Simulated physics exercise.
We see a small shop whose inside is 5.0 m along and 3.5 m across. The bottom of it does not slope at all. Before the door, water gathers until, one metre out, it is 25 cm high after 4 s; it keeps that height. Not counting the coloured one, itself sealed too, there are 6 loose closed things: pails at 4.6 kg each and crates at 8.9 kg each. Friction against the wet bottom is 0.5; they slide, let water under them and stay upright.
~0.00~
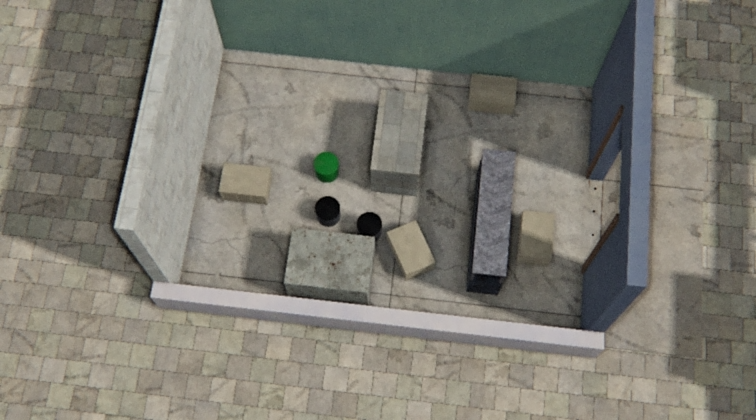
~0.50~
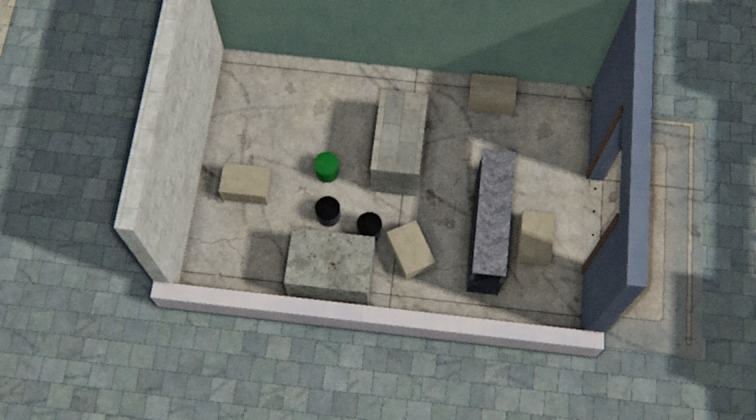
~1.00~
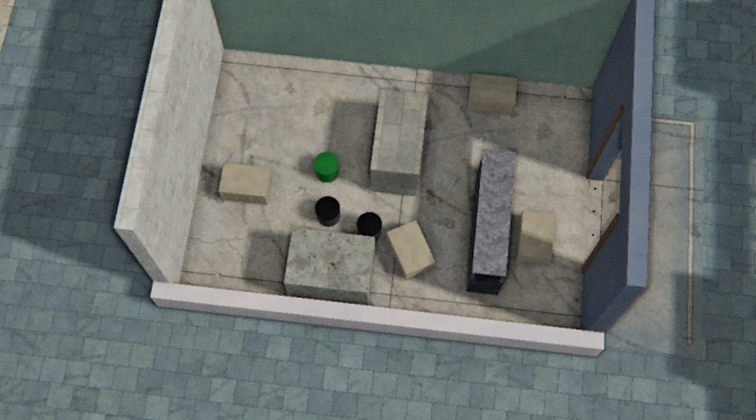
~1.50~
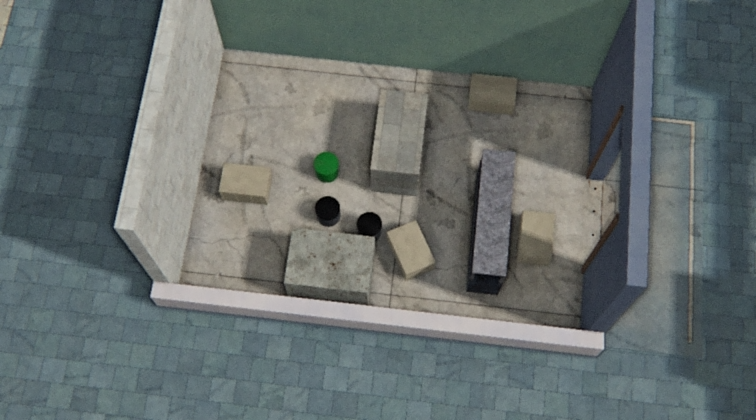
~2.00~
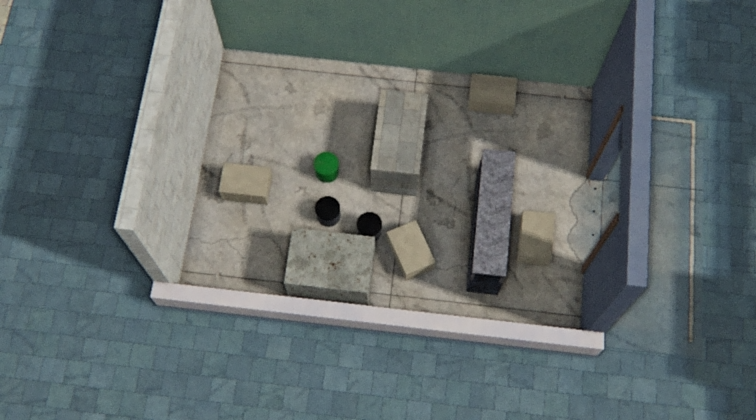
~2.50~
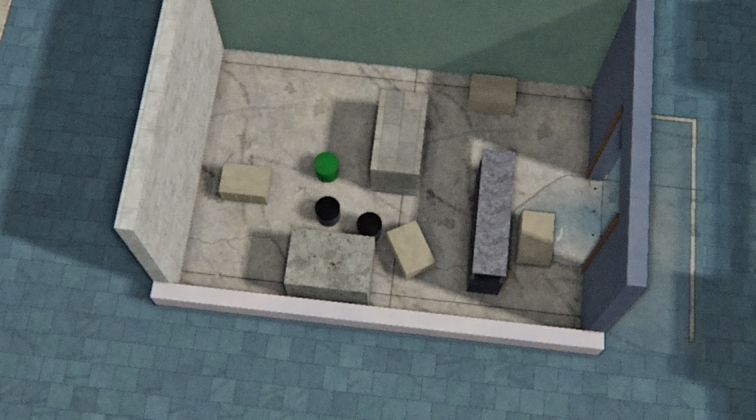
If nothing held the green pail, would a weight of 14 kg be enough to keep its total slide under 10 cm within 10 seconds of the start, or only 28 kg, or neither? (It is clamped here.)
The heavier one is not even needed.
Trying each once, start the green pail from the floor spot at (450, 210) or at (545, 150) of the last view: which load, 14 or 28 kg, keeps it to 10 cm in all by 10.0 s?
First try both suffice, second try the heavier suffices.
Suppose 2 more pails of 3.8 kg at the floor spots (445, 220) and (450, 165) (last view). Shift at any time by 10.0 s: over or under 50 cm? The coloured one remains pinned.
Order as asked: Stays within / stays within.
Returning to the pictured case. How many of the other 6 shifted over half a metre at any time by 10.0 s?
The answer here is 3.
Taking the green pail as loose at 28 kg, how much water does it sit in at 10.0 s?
Something like 3 centimetres.
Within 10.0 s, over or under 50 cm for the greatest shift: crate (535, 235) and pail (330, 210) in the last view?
Beyond, below.
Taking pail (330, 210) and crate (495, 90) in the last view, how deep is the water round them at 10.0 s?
First about 3 cm, second about 8 cm.
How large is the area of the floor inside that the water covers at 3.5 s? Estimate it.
My estimate is roughly 2.5 m2.
After 3.5 s the green pail would be 0 cm from its start with 14 kg and 0 cm from its start with 28 kg; 0 cm of water round it then.
After 4.5 s the green pail would be 0 cm from its start with 14 kg and 0 cm from its start with 28 kg; 0 cm of water round it then.
After 7.0 s the green pail would be 0 cm from its start with 14 kg and 0 cm from its start with 28 kg; 0 cm of water round it then.
After 10.0 s the green pail would be 0 cm from its start with 14 kg and 0 cm from its start with 28 kg; 3 cm of water round it then.
